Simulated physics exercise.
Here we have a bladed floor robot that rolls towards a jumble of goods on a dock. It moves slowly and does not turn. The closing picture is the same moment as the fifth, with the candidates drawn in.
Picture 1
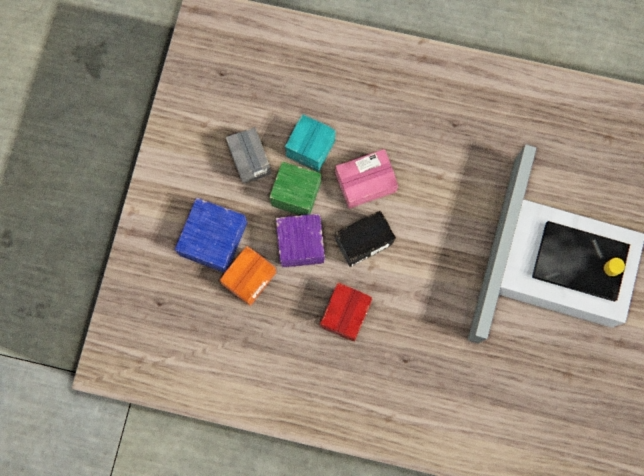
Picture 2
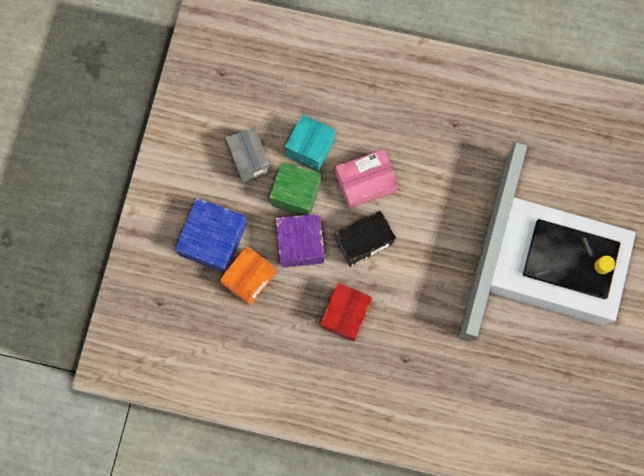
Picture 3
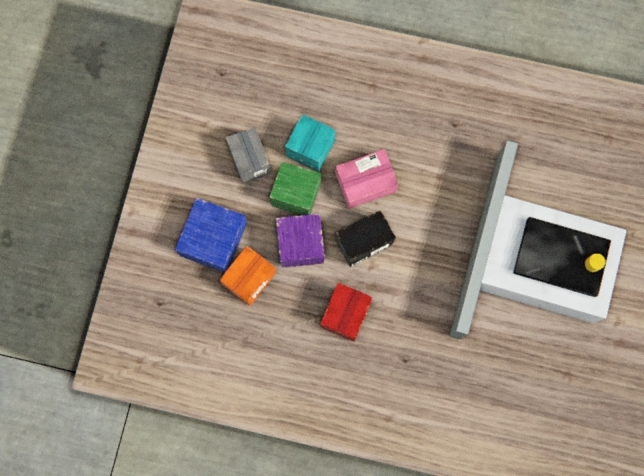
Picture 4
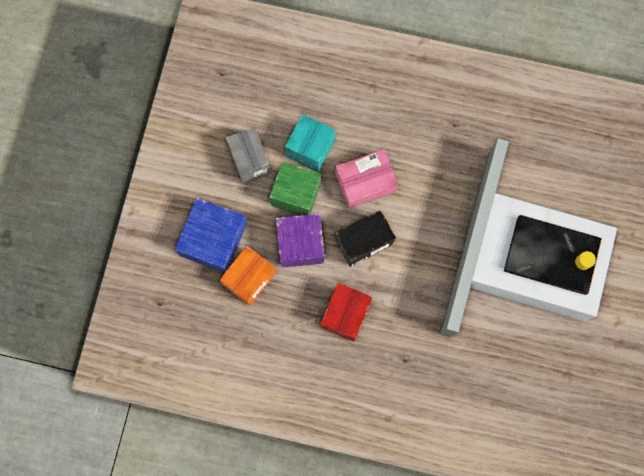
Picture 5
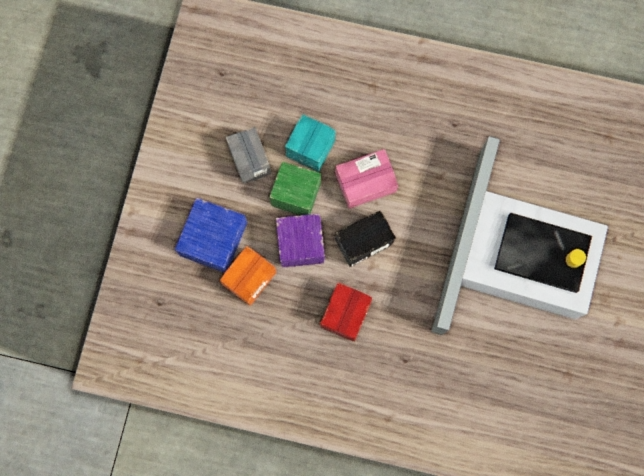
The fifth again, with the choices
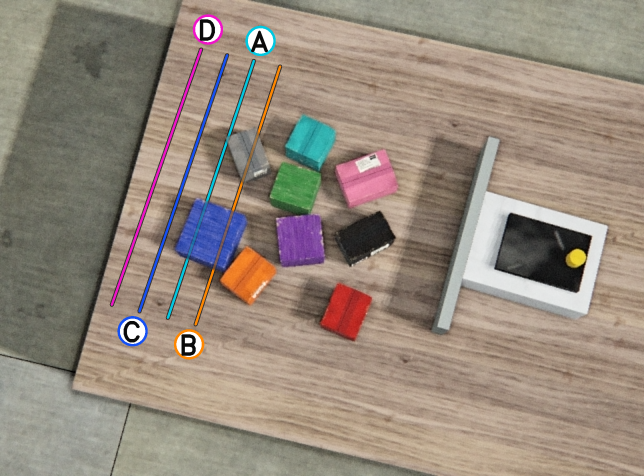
In this clip, a white and black machine with a wide gray blade moves slowly left across a wooden surface toward a cluster of colorful boxes, which stay still, with a gap remaining between the blade and the boxes.
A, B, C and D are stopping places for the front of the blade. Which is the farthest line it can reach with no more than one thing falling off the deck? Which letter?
At A, and not beyond.
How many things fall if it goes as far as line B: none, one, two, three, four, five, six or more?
In all, none.
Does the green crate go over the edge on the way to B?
No.
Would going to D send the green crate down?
Yes.
On the copy, A at (212, 186); B at (239, 192); C at (185, 180); D at (158, 174).
On A. First, robot (443, 229); red parcel (322, 311); pink parcel (346, 175).
Then, robot (349, 208); grey box (218, 143); blue crate (194, 237).
Finally, robot (278, 192); blue crate (125, 221); grey box (160, 122); none fallen.
By contrast, B is within the limit but short; C drops three; D drops four.
